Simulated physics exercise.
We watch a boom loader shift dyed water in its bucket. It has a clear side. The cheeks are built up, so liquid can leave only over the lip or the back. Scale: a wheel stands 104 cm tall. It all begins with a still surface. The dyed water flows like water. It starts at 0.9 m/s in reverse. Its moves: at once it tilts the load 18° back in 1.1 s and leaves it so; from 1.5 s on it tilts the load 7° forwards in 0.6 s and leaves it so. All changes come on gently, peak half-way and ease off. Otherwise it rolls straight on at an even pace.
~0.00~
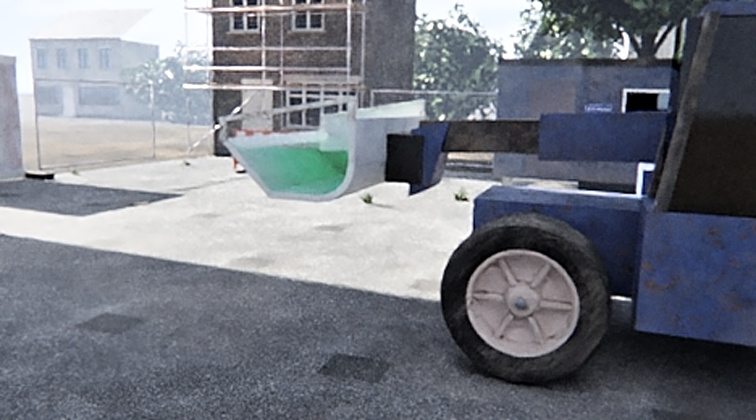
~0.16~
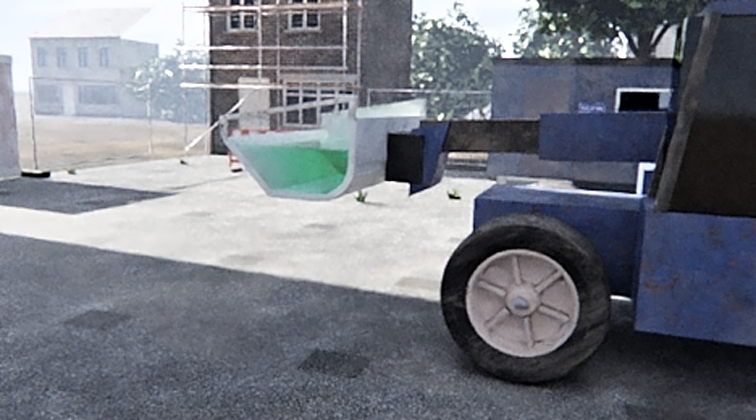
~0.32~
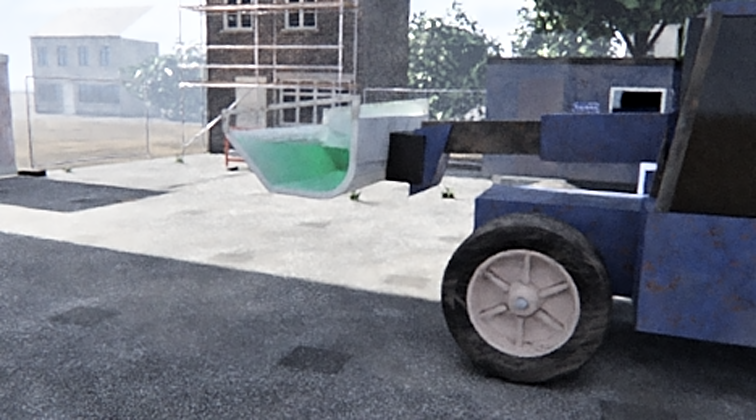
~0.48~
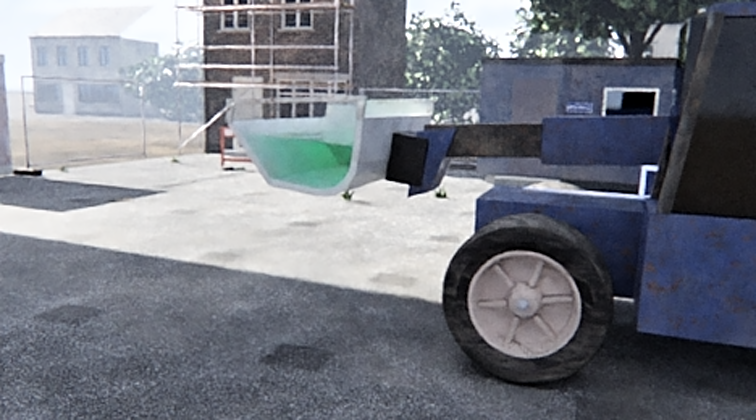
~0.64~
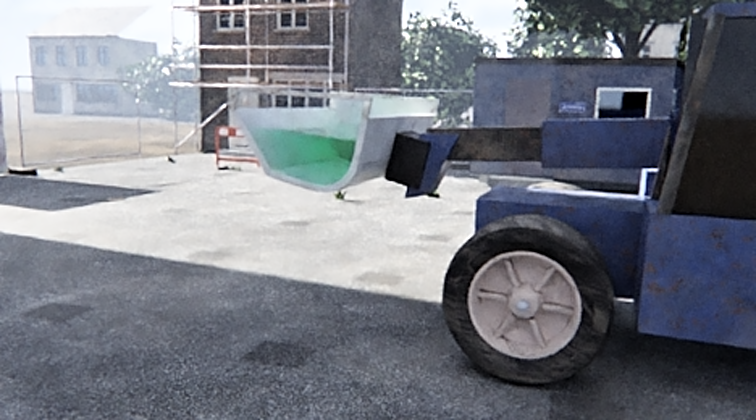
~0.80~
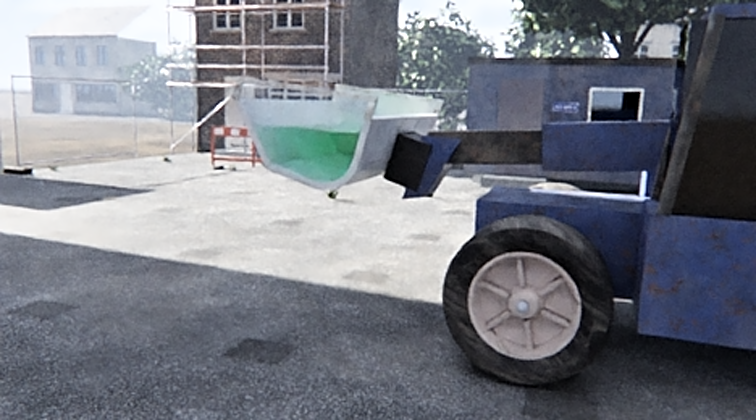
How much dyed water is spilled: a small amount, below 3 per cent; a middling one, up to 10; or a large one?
The loss is small.
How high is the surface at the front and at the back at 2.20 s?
About 26 cm in front and 40 cm behind.
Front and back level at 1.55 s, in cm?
About 28 cm in front and 40 cm behind.
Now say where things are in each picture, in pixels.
In the first frame, level at the front (274, 148); level at the back (339, 152); the lip is at (227, 138); the front is on the left.
In the second frame, level at the front (275, 147); level at the back (340, 151).
In the third frame, level at the front (276, 144); level at the back (341, 149); tilt 2° back.
In the fourth frame, level at the front (279, 138); level at the back (344, 146); tilt 7° back.
In the fifth frame, level at the front (281, 131); level at the back (347, 140); tilt 12° back.
In the sixth frame, level at the front (283, 128); level at the back (351, 134); tilt 16° back; the lip is at (240, 98).
After 1.55 s the bucket is at 18° back, the surface stands 28 cm on the front, 40 cm on the back; there is no loss.
After 2.20 s the bucket is at 11° back, the surface stands 27 cm on the front, 40 cm on the back; there is no loss.
After 2.90 s the bucket is at 11° back, the surface stands 29 cm on the front, 37 cm on the back; there is no loss.
After 4.99 s there is no loss.
